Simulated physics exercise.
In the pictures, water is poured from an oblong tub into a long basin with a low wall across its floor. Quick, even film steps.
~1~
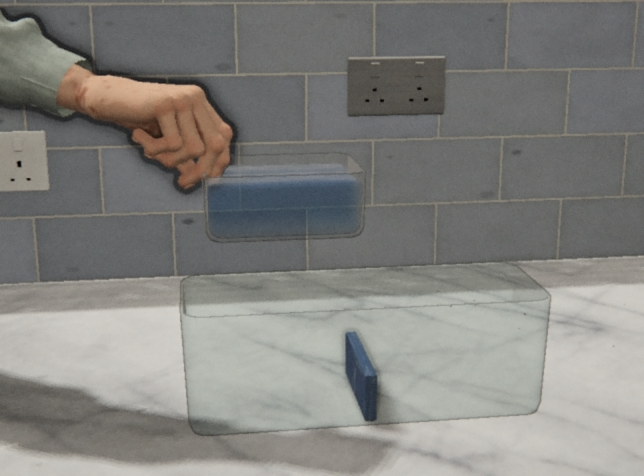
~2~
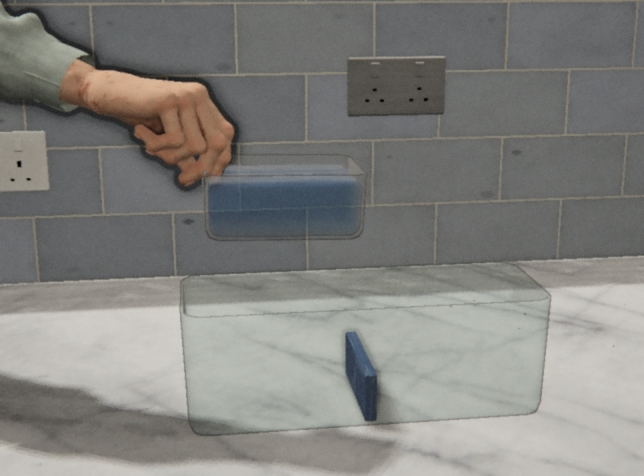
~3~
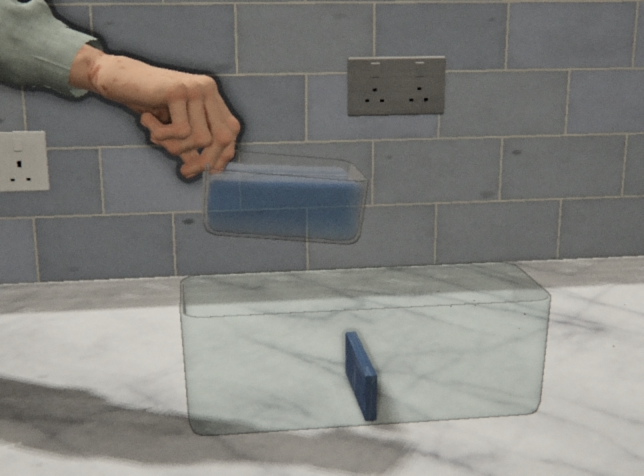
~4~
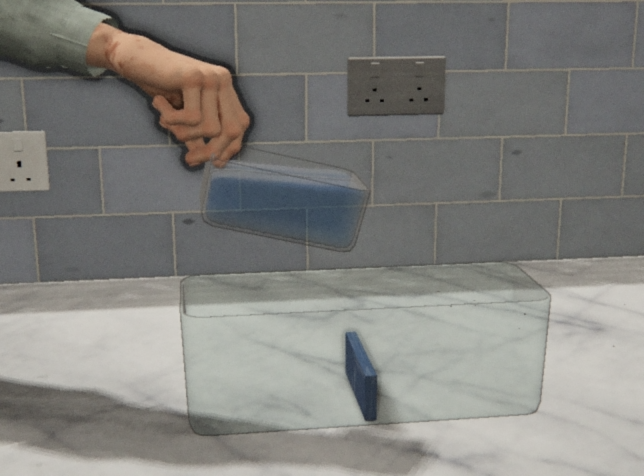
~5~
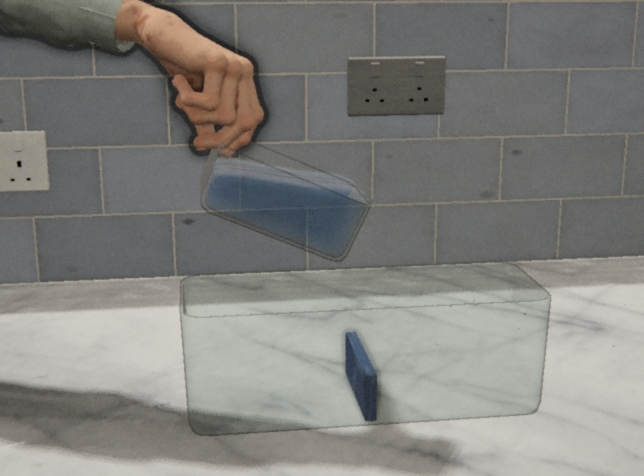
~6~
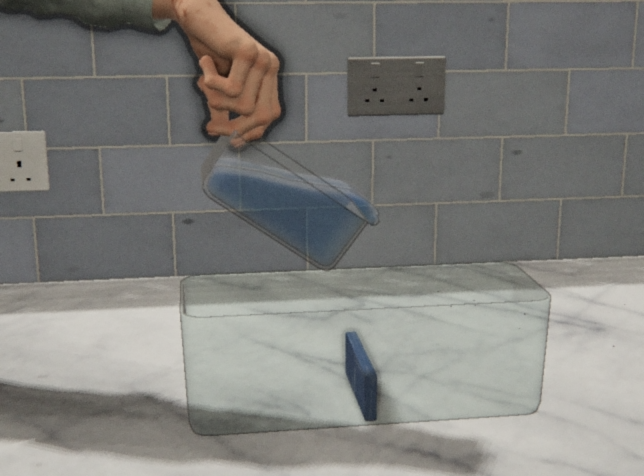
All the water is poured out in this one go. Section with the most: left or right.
I expect the rightmost section to hold the most.
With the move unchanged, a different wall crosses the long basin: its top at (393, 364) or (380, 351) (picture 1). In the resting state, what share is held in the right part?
That'd be about 40 percent for the first and about 55 percent for the other.
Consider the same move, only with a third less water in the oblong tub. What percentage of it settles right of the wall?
Close to 75 per cent.
A moment on, the tilt is 99° and 12 per cent is still to pour, 4 is left of the wall and 58 right of it.
Next, the tilt is 102° and 2 per cent is still to pour, 12 is left of the wall and 71 right of it.
Then the tilt is 102° and 0 per cent is still to pour, 17 is left of the wall and 73 right of it.
Later the tilt is 102° and 0 per cent is still to pour, 21 is left of the wall and 70 right of it.
In the end 25 per cent lies left of the wall, 66 right of it and 9 outside.
